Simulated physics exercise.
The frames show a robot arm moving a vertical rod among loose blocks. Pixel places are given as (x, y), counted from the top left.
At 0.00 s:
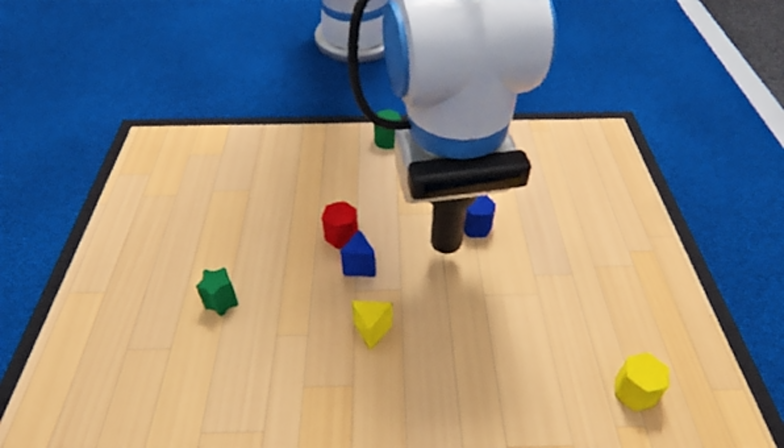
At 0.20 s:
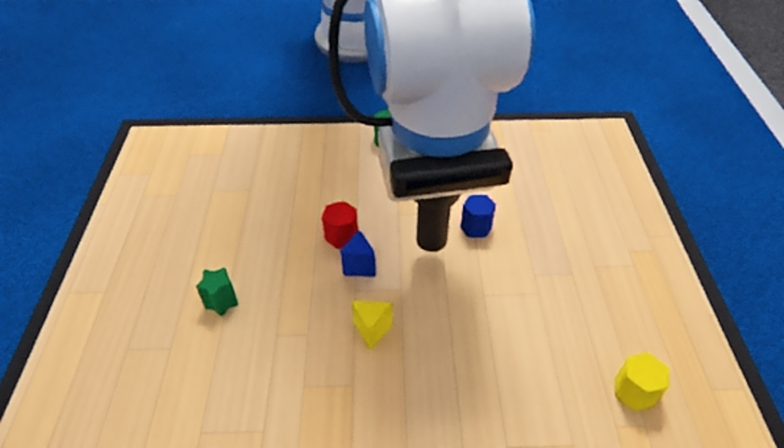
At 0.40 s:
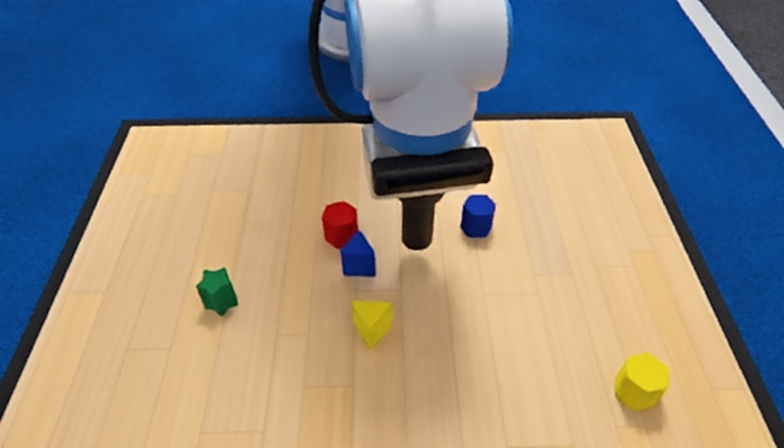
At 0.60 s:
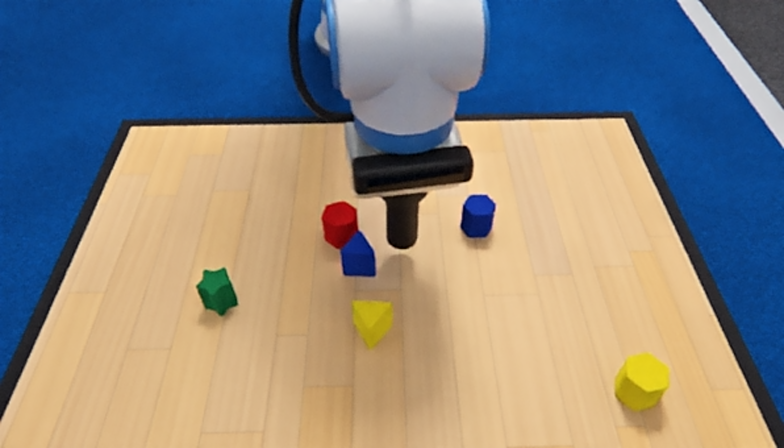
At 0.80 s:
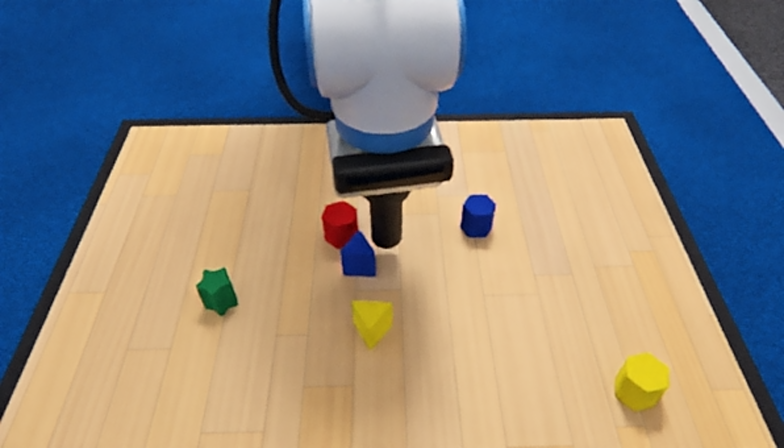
A robot arm moves its dark rod left across the board while the blocks stay still.
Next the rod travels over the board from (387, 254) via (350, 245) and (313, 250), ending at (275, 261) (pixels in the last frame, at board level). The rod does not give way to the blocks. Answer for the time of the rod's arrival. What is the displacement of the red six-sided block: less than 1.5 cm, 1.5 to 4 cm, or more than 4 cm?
It's set to move 1.5-4 cm.
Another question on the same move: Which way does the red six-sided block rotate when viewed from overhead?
It ends up turned clockwise.
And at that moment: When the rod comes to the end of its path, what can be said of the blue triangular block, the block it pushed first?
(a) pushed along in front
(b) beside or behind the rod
It's b.
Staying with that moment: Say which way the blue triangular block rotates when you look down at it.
It turns counter-clockwise.
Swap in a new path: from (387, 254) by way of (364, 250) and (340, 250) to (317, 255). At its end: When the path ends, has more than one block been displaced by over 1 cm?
Yes, that is how it ends up.
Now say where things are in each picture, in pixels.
In the first picture, lower end of the rod at (446, 242), tops of blocks, green star at (213, 280), red six-sided block at (339, 213), blue triangular block at (358, 245).
In the second picture, rod at (432, 241), blocks as before.
In the third picture, rod at (417, 239), blocks as before.
In the fourth picture, rod at (402, 238), blocks as before.
In the fifth picture, rod at (387, 237), green star at (213, 280), red six-sided block at (339, 213), blue triangular block at (358, 245).
On the path given first. One third of the way, rod at (347, 229); red six-sided block at (324, 206), turned 20° clockwise; blue triangular block at (343, 243), turned 60° anticlockwise.
Two thirds of the way, rod at (309, 233); red six-sided block at (311, 202), turned 65° clockwise; blue triangular block at (343, 243), turned 60° anticlockwise.
At the end, rod at (271, 245); green star not moved; red six-sided block at (311, 202), turned 65° clockwise; blue triangular block at (343, 243), turned 60° anticlockwise.
